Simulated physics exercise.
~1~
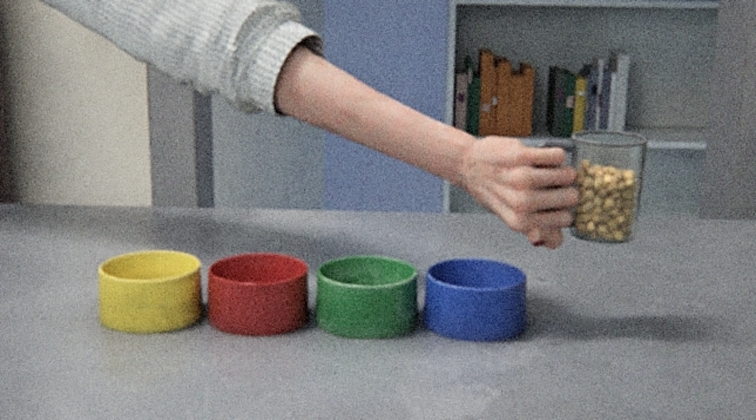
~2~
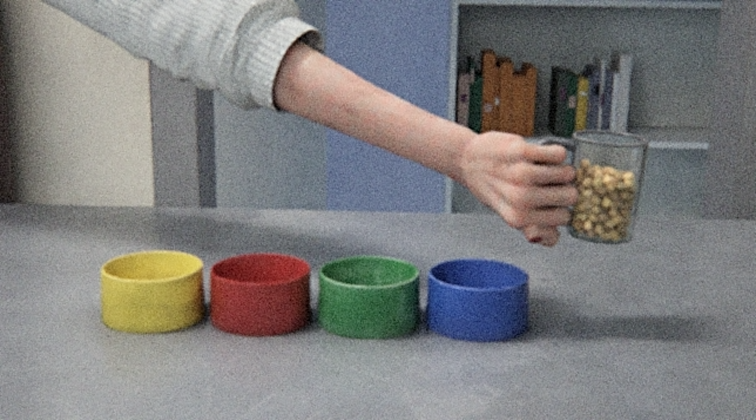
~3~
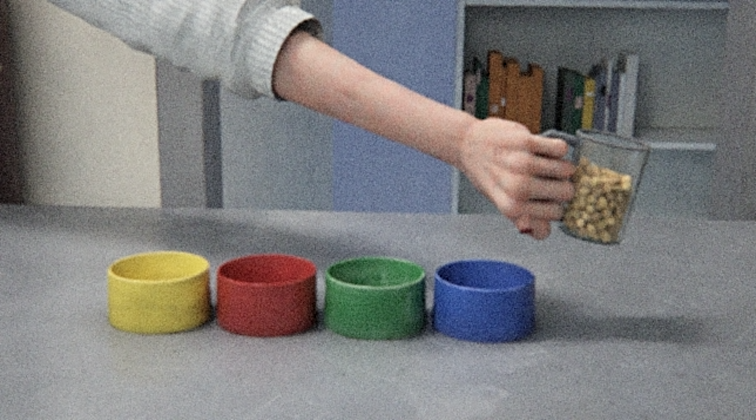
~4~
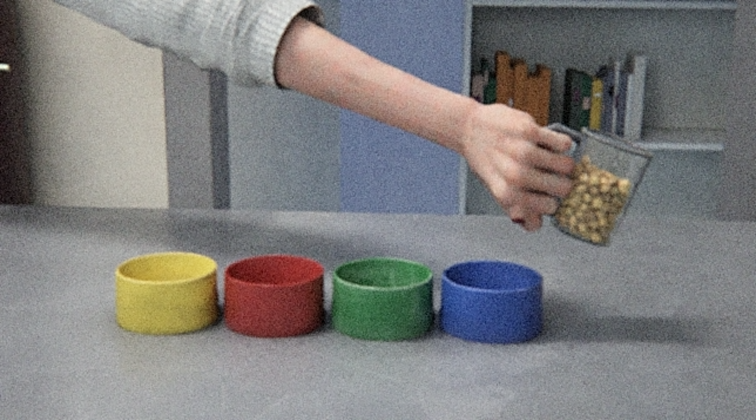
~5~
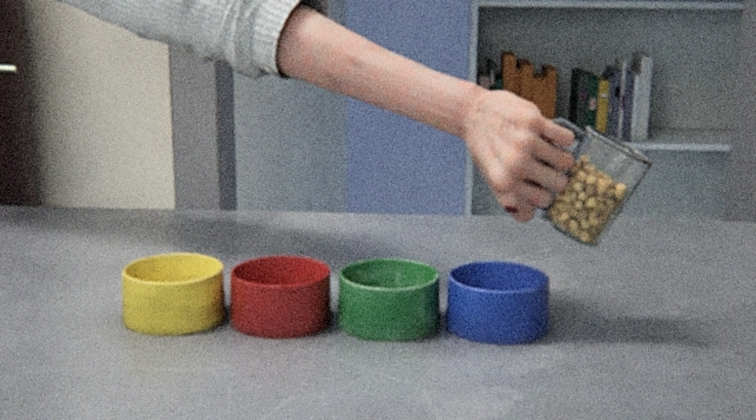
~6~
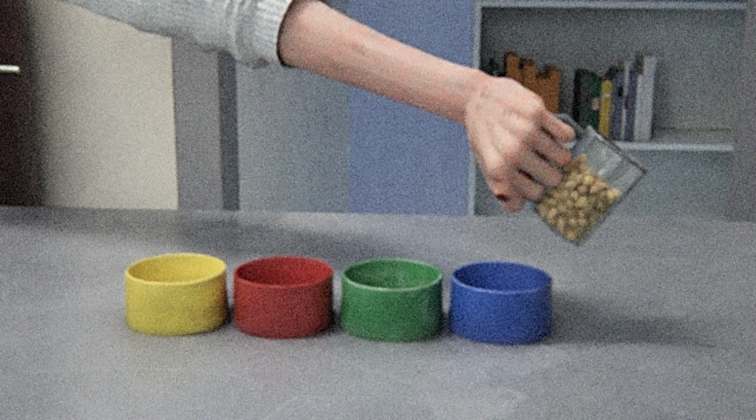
Hand tilting a glass cup of dried chickpeas steadily to the right beside a row of yellow, red, green and blue dishes.
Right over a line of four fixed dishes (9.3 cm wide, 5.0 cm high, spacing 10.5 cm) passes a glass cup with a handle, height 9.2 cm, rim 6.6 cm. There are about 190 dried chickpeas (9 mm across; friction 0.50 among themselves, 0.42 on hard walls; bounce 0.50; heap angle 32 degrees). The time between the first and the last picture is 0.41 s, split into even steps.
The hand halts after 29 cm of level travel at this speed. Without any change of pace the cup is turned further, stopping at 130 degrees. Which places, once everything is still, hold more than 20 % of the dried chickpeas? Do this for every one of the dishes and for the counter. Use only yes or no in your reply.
Red dish: No; blue dish: Yes; green dish: No; yellow dish: No; counter: No.
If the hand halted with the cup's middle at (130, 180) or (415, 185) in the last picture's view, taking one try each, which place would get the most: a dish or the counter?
I'd expect blue to win the first try and blue the second.
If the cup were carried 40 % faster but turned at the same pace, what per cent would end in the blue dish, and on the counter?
Result - blue dish: 20; counter: 10.
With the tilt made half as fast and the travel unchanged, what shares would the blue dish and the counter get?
In that case I'd put blue at 0 and the counter at 0.
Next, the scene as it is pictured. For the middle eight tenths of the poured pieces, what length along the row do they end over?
Spread: Around 5 cm.
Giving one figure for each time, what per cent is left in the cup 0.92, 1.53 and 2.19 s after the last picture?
Approx. 55 / 0 / 0 percent.
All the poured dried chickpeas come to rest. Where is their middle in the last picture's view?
About (503, 308).
Then, 0.92 s after the last picture, tilt 127 degrees; cup holds 55 %, blue 40 %.
Then, 1.53 s after the last picture, tilt 130 degrees; cup holds 0 %, blue 95 %.
Then, 2.19 s after the last picture, tilt 130 degrees; cup holds 0 %, blue 95 %.
In the end, red 0 %, blue 95 %, green 0 %, yellow 0 %, counter 5 %.
